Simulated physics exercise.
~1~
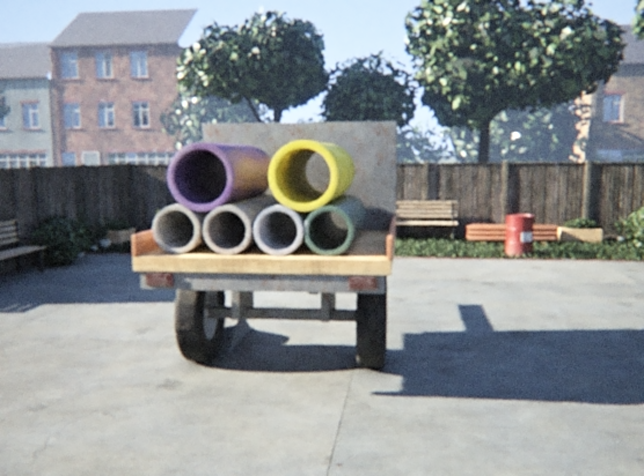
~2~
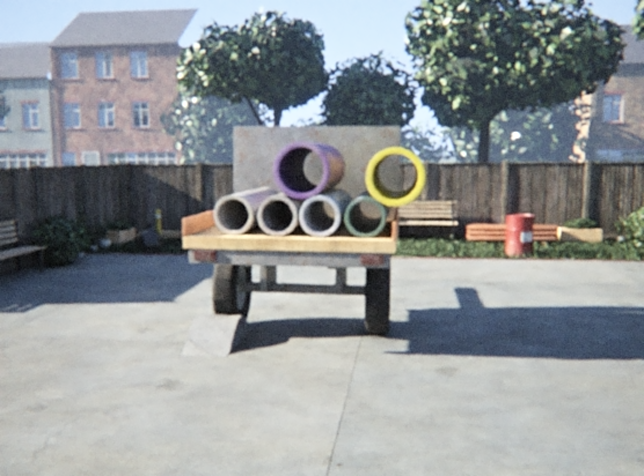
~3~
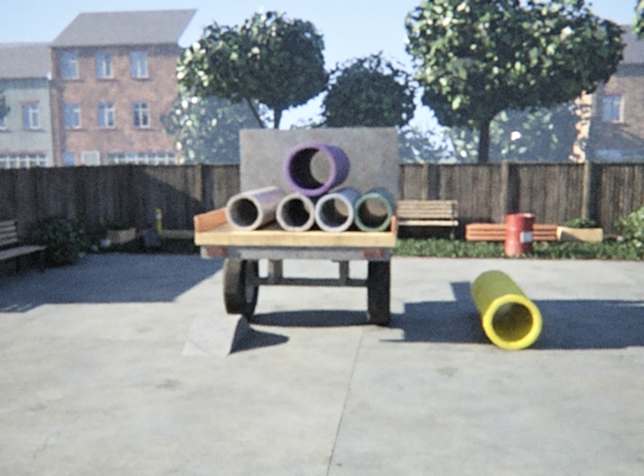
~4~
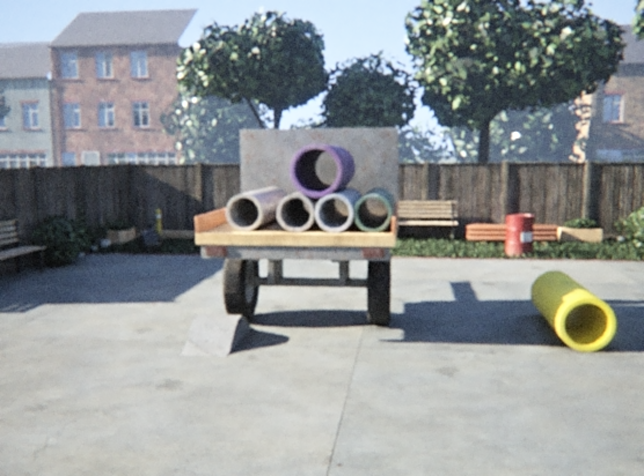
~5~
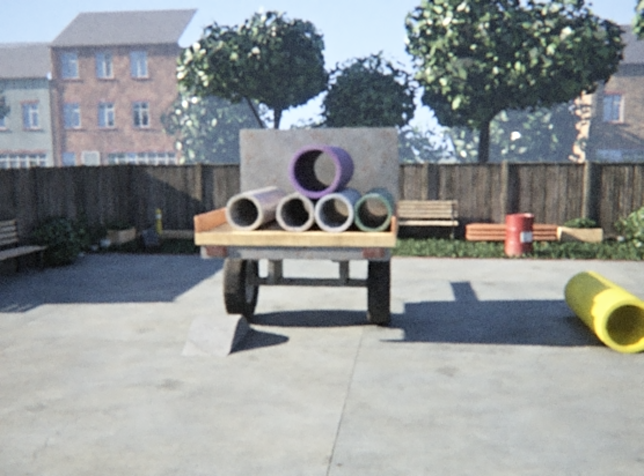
Trailer stacked with pipes jolting over a hump, the yellow pipe dropping off and rolling right while the purple one stays aboard.
